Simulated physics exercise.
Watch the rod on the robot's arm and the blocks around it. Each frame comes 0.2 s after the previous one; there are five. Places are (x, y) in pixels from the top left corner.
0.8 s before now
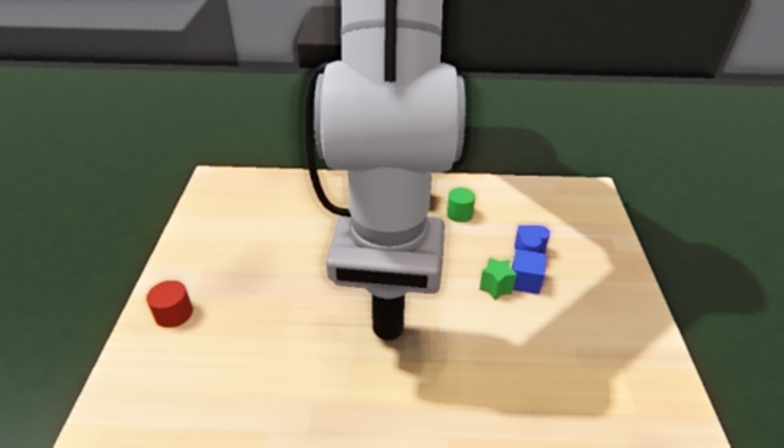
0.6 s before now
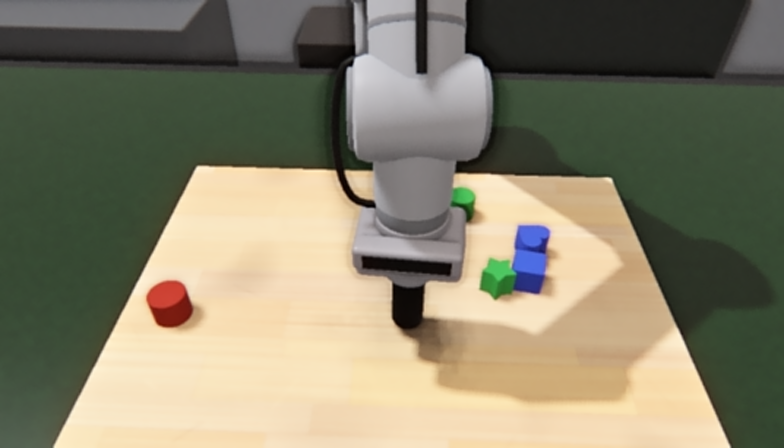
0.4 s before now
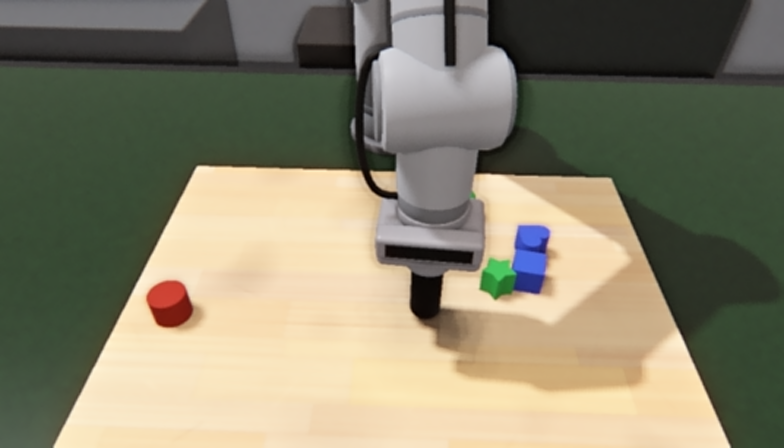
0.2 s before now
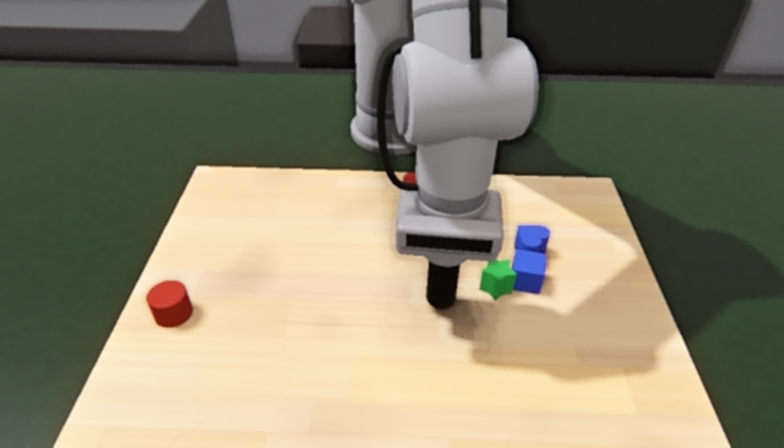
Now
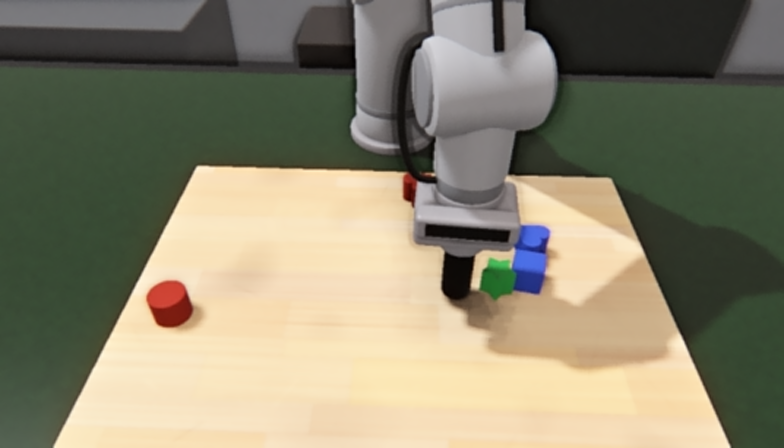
A grey robot arm with a black rod reaches over a pale wooden table against a dark green background, seen from the front and slightly above by a still camera. A red cylinder sits at the left, while a green star-shaped block, a blue square block and a blue heart cluster at the right. The arm glides steadily right and slightly back, bringing the rod close to the star as the blocks stay still.
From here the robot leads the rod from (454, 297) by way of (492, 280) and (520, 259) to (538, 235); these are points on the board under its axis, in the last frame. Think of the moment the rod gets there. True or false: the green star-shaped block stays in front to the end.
That claim is false.
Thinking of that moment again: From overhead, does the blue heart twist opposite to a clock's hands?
Yes, that is what happens.
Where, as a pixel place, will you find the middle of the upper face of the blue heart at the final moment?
I'd say the blue heart ends with its top centre at (562, 206).
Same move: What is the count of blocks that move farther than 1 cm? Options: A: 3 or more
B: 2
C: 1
My pick is A.
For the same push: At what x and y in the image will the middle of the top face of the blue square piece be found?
I'd say the blue square piece ends with its top centre at (579, 264).
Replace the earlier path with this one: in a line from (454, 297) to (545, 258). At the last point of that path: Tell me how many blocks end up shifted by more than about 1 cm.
Moved: More than two.
The first path, step by step. One third of the way, rod (493, 273); green star-shaped block (527, 260), turned 20° clockwise; blue square piece (558, 259).
Two thirds of the way, rod (521, 252); green star-shaped block (548, 250), turned 85° clockwise; blue square piece (579, 264), turned 25° clockwise; blue heart (541, 226), turned 35° anticlockwise.
At the end, rod (539, 228); green star-shaped block (549, 249), turned 95° clockwise; blue square piece (579, 264), turned 25° clockwise; blue heart (562, 206), turned 25° anticlockwise.
